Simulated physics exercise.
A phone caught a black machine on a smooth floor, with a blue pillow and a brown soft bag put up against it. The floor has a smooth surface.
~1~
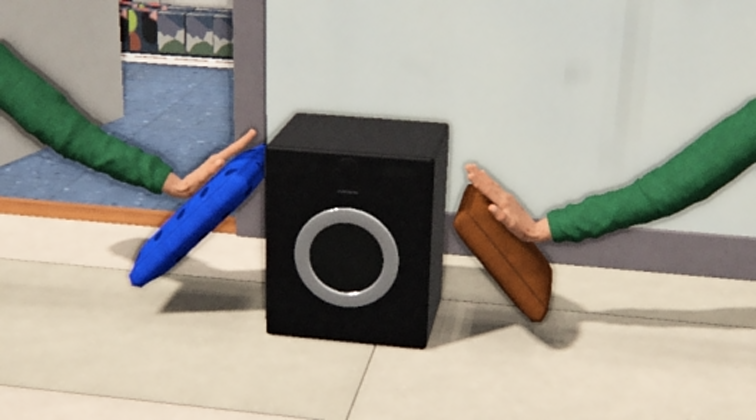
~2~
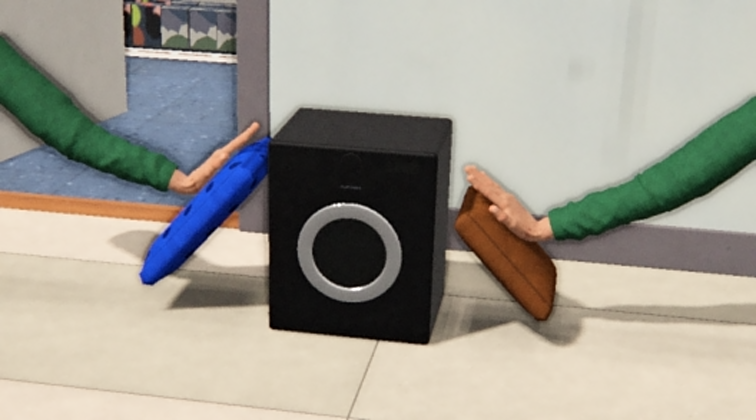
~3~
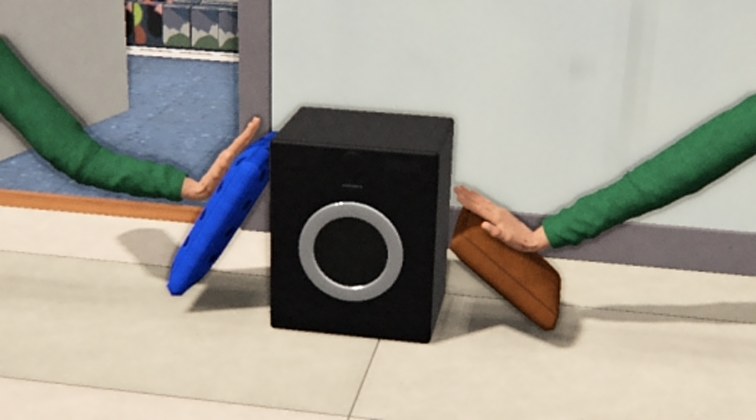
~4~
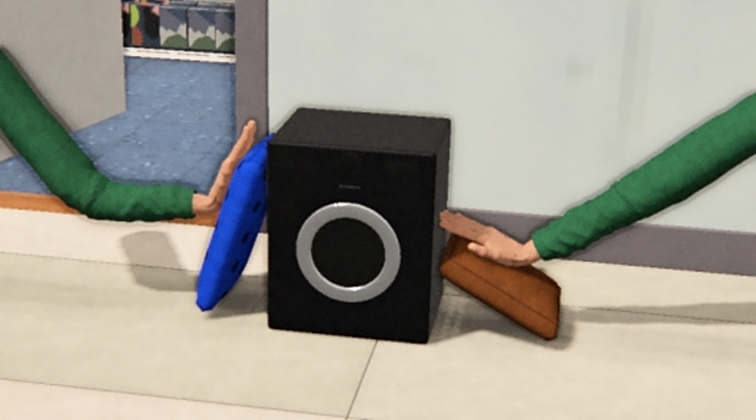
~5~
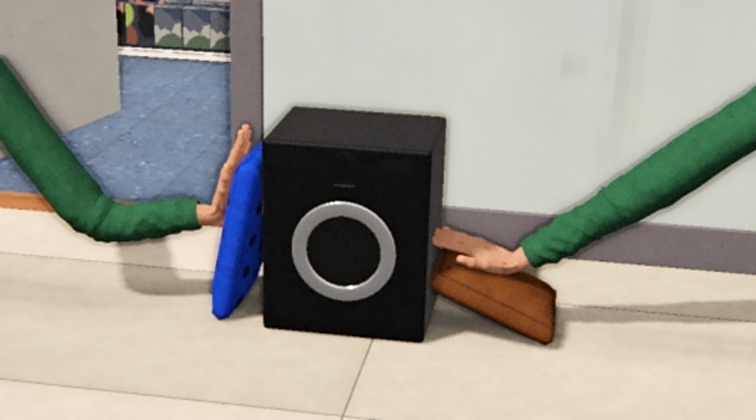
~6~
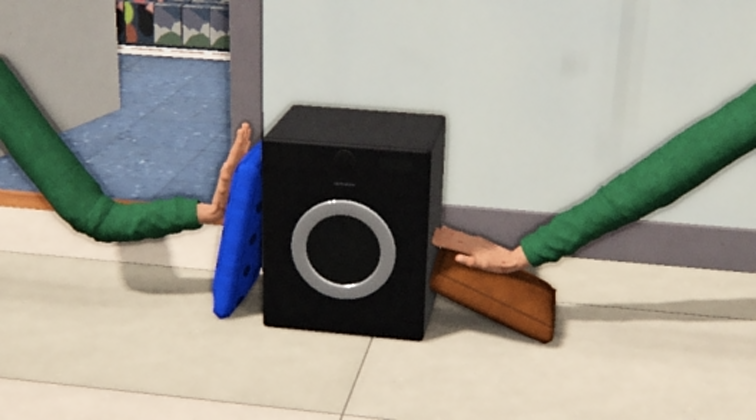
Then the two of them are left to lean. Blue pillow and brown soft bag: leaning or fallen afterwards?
Blue pillow - leaning; brown soft bag - fallen.
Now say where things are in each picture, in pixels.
The first frame shows pillow foot (135, 282), head (242, 182); soft bag foot (539, 317), head (460, 220).
The second frame shows pillow foot (146, 280); soft bag foot (544, 316).
The third frame shows pillow foot (174, 291); soft bag foot (551, 325).
The fourth frame shows pillow foot (204, 307); soft bag foot (552, 335).
The fifth frame shows pillow foot (221, 316); soft bag foot (549, 339).
The sixth frame shows pillow foot (222, 315), head (250, 167), almost upright; soft bag foot (549, 337), head (434, 283), at a low slant.
Then, 0.18 s after the last picture, pillow leaning near (249, 225); soft bag flat on the floor near (496, 300).
Then, 0.30 s after the last picture, pillow leaning near (249, 225); soft bag flat on the floor near (496, 305).
At rest, pillow leaning near (249, 225); soft bag flat on the floor near (497, 306). The blue pillow keeps leaning and the brown soft bag slumps to the floor.
